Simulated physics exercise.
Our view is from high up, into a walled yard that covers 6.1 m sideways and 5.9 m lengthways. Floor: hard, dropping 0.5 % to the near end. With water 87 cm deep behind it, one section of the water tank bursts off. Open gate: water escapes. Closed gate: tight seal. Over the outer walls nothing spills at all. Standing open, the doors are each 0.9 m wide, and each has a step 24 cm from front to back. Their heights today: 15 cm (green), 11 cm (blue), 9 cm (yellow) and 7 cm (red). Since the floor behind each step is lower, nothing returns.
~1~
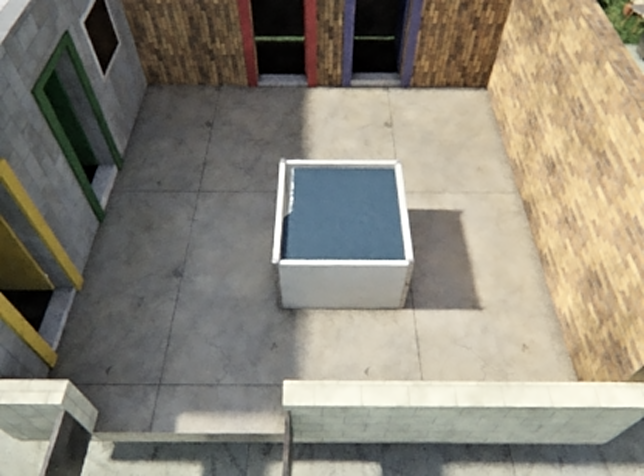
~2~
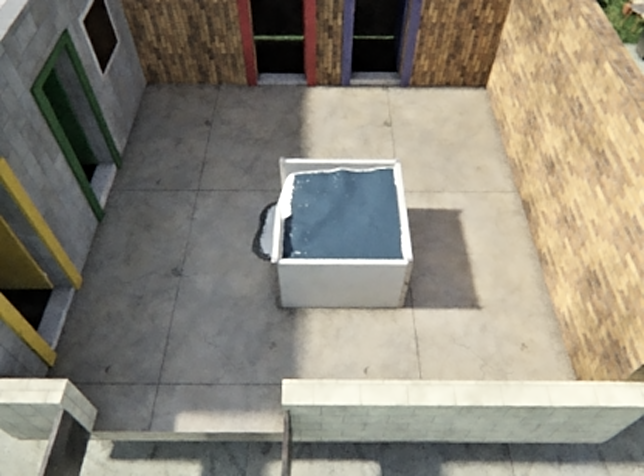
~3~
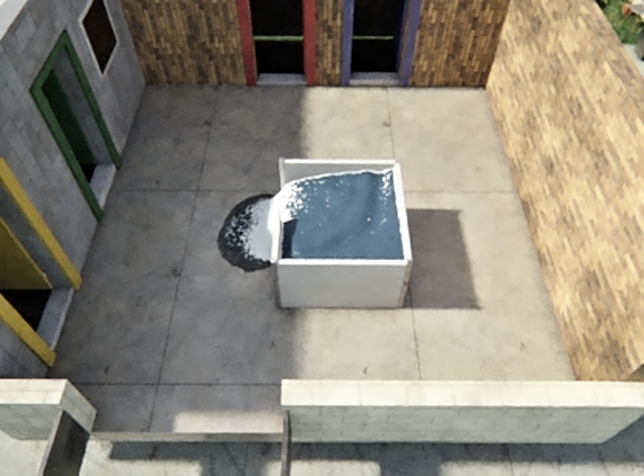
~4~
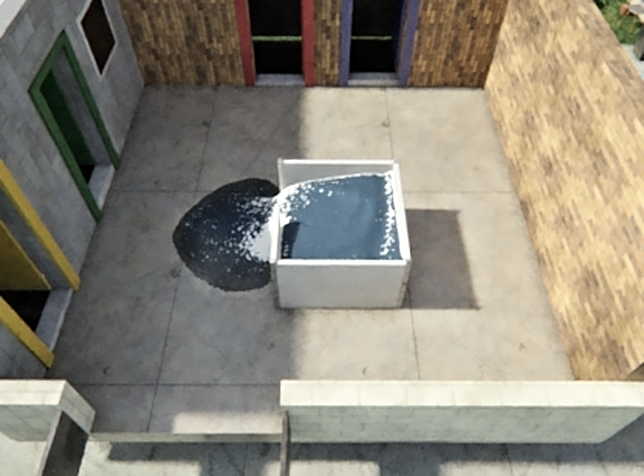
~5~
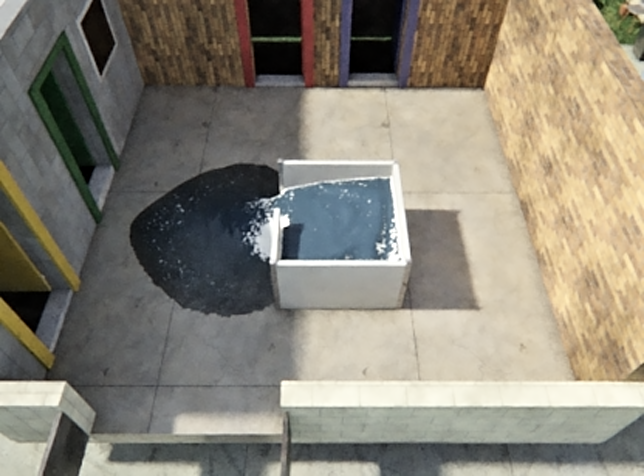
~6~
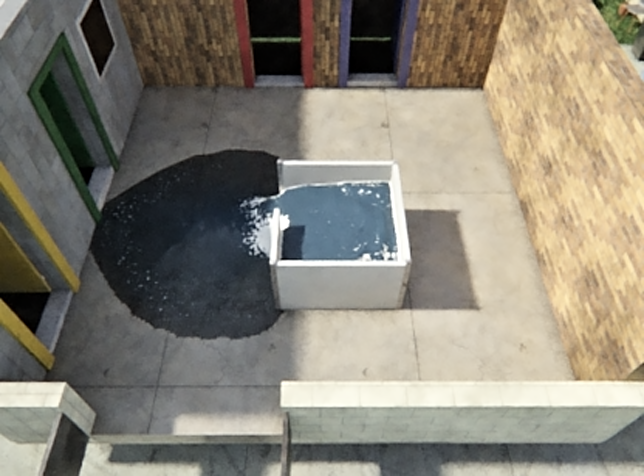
Water bursts through the left side of a white, open-topped tank in a walled yard, foaming at the gap and spreading leftward across the concrete floor in a widening dark pool, while the level inside the tank drops slightly.
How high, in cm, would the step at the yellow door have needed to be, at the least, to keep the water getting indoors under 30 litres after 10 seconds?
About 12.5 cm.
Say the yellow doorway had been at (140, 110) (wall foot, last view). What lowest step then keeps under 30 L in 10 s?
Around 12.5 cm would do it.
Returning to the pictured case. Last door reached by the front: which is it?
Blue, last of all.
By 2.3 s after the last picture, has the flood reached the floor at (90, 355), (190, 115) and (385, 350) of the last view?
Listed order - soaked through, soaked through, unwetted.
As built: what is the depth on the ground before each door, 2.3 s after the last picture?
Green door 19 cm, blue door 0 cm, yellow door 13 cm, red door 4 cm.
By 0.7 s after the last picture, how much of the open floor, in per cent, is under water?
Some 30 per cent is wet.
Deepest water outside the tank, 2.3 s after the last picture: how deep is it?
It gets to close to 25 centimetres there.
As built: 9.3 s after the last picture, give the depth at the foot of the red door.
You'd measure close to 3.5 cm there.
Then, 0.7 s after the last picture water covers 30 % of the floor, deepest (36 cm) near (275, 233); 17 cm at the yellow door, 6 litres in over its 9 cm step.
Then, 2.3 s after the last picture water covers 40 % of the floor, deepest (25 cm) near (143, 91); 13 cm at the yellow door, 46 litres in over its 9 cm step.
Then, 9.3 s after the last picture water covers 95 % of the floor, deepest (8 cm) near (413, 312); 6 cm at the yellow door, 62 litres in over its 9 cm step.
At the yellow door as built, the water peaked near 19 cm, 0.9 s after the last picture.
Run again over the same 10 s with other heights there, 41 litres in over 11 cm, 14 litres over 15 cm. The limit of 30 litres is kept from about 12.5 cm up.
